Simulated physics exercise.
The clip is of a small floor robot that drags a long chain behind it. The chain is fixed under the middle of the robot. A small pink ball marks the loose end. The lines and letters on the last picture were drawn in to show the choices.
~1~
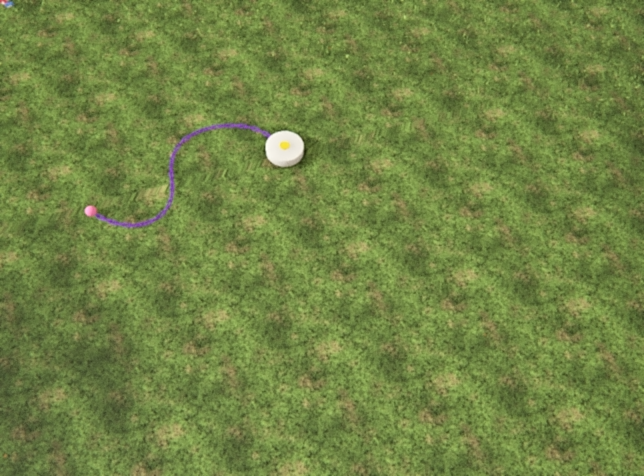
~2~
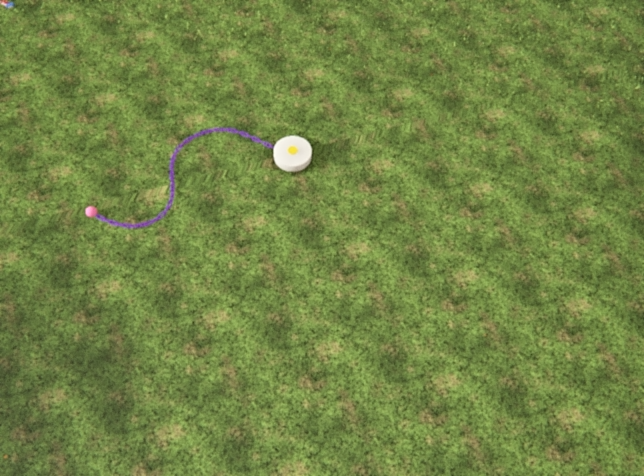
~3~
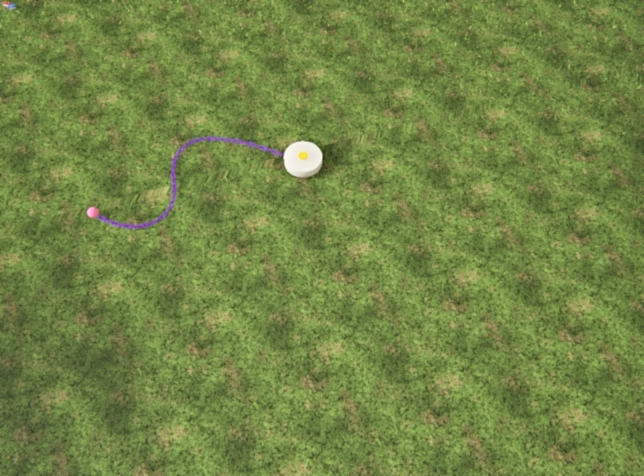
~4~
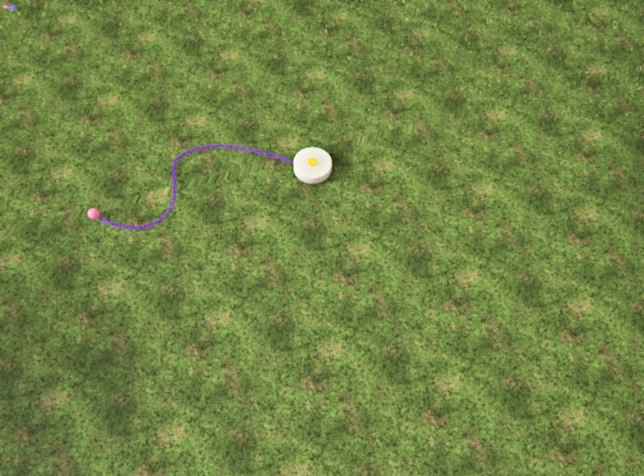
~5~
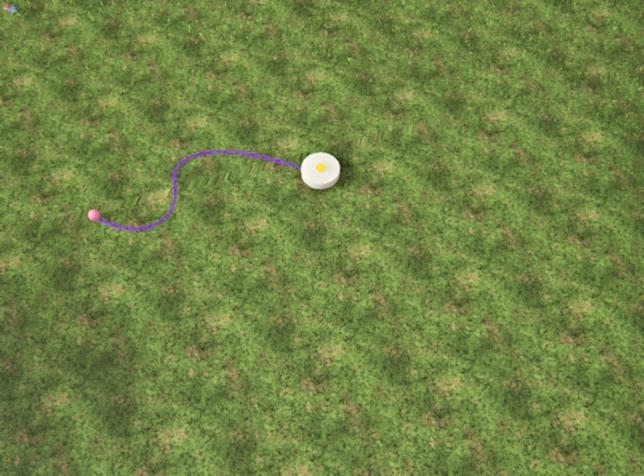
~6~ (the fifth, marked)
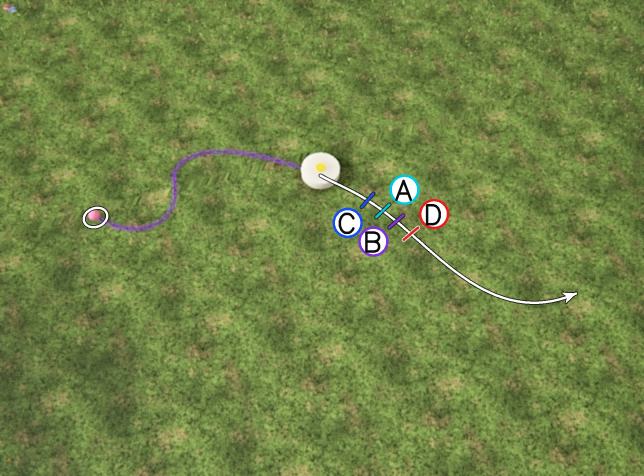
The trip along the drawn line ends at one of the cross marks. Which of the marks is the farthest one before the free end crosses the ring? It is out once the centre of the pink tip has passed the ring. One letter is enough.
As far as tick B.
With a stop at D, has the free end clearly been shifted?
Yes.
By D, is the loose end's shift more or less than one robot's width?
Less.
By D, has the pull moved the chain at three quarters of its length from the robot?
Yes.
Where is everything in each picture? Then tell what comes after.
Free end (91, 211); robot (285, 150), in the first picture.
Robot (293, 154); free end (91, 212), in the second picture.
Robot (303, 160); free end (93, 213), in the third picture.
Robot (313, 166); free end (94, 214), in the fourth picture.
Robot (321, 172); free end (94, 215), in the fifth picture.
On the marked copy, A at (383, 211); B at (396, 221); C at (368, 200); D at (411, 234); the ring at (95, 217); the route from (320, 175) via (438, 257) to (576, 293).
Following B. Soon after the start, robot (348, 185), middle of the chain (205, 171), free end (94, 215).
Later, robot (376, 202), middle of the chain (229, 186), free end (94, 215).
In the end, robot (397, 218), middle of the chain (247, 198), free end (99, 217); the free end is still in its ring.
As for the rest, A is safe but short; C is safe but short; D drags the free end to (111, 219).
